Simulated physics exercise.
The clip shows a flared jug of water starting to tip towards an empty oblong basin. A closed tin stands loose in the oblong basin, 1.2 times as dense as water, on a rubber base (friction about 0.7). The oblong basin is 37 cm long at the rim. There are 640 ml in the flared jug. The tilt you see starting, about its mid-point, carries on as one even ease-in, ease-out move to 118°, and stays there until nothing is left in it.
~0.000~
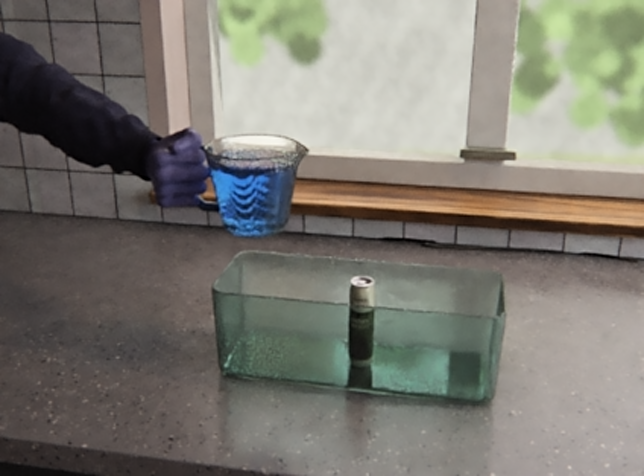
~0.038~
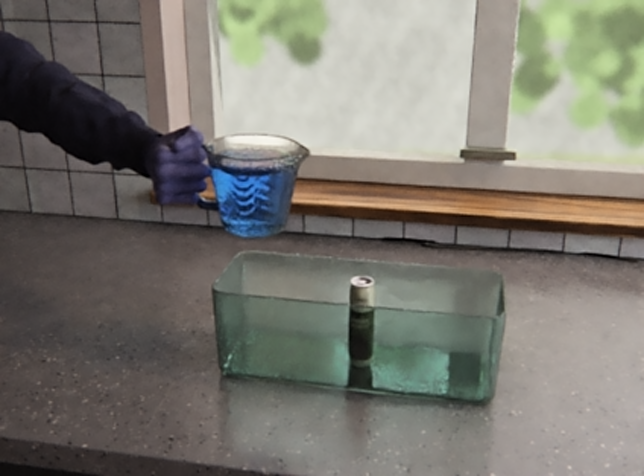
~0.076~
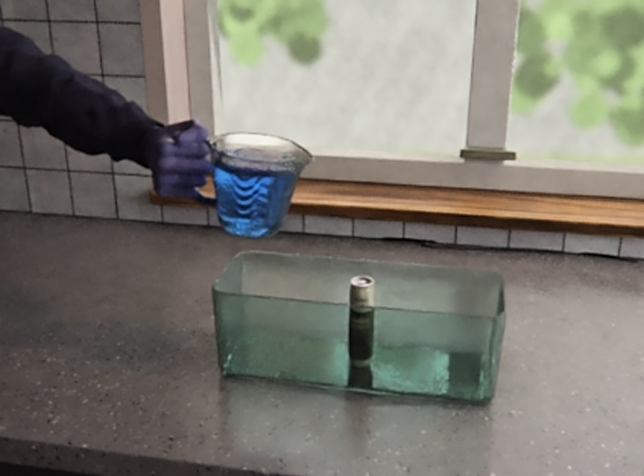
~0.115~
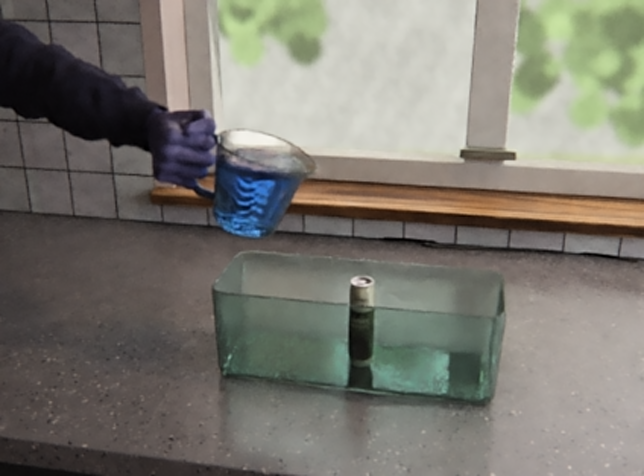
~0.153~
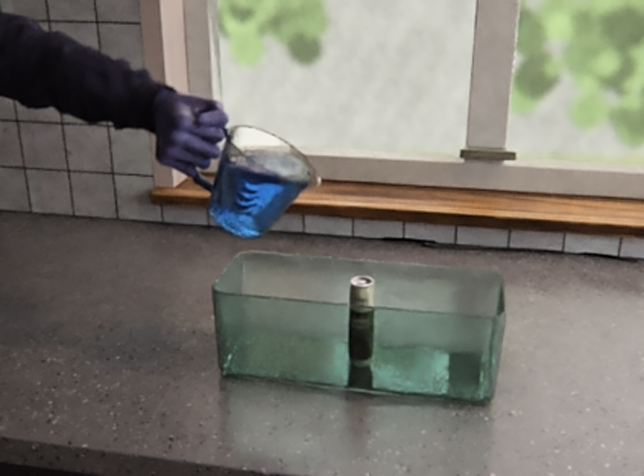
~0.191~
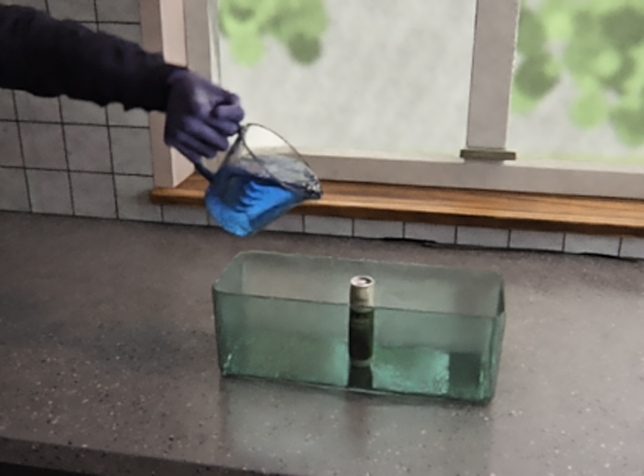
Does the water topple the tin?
The tin topples.
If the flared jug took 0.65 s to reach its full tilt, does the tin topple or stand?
The tin stays up.
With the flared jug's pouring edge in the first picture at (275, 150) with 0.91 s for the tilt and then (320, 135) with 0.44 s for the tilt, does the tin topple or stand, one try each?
First it stays up; then it goes over.
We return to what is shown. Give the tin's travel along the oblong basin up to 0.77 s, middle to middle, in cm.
Some 7 cm.
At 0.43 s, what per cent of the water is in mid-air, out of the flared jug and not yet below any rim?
Near 20 in a hundred.
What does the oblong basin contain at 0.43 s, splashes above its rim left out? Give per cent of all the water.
Some 54 per cent.
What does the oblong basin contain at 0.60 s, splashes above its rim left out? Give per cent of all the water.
About 94 per cent.
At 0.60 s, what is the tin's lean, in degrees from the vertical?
About 15°.
By 0.43 s the tilt is 115° and 25 per cent is still to pour; the tin stands where it began.
By 0.60 s the tilt is 118° and 1 per cent is still to pour; the tin leans 13°.
By 0.77 s the tilt is 118° and 0 per cent is still to pour; the tin leans 55°.
By 0.97 s the tilt is 118° and 0 per cent is still to pour; the tin lies on its side.
At rest the tin lies on its side.
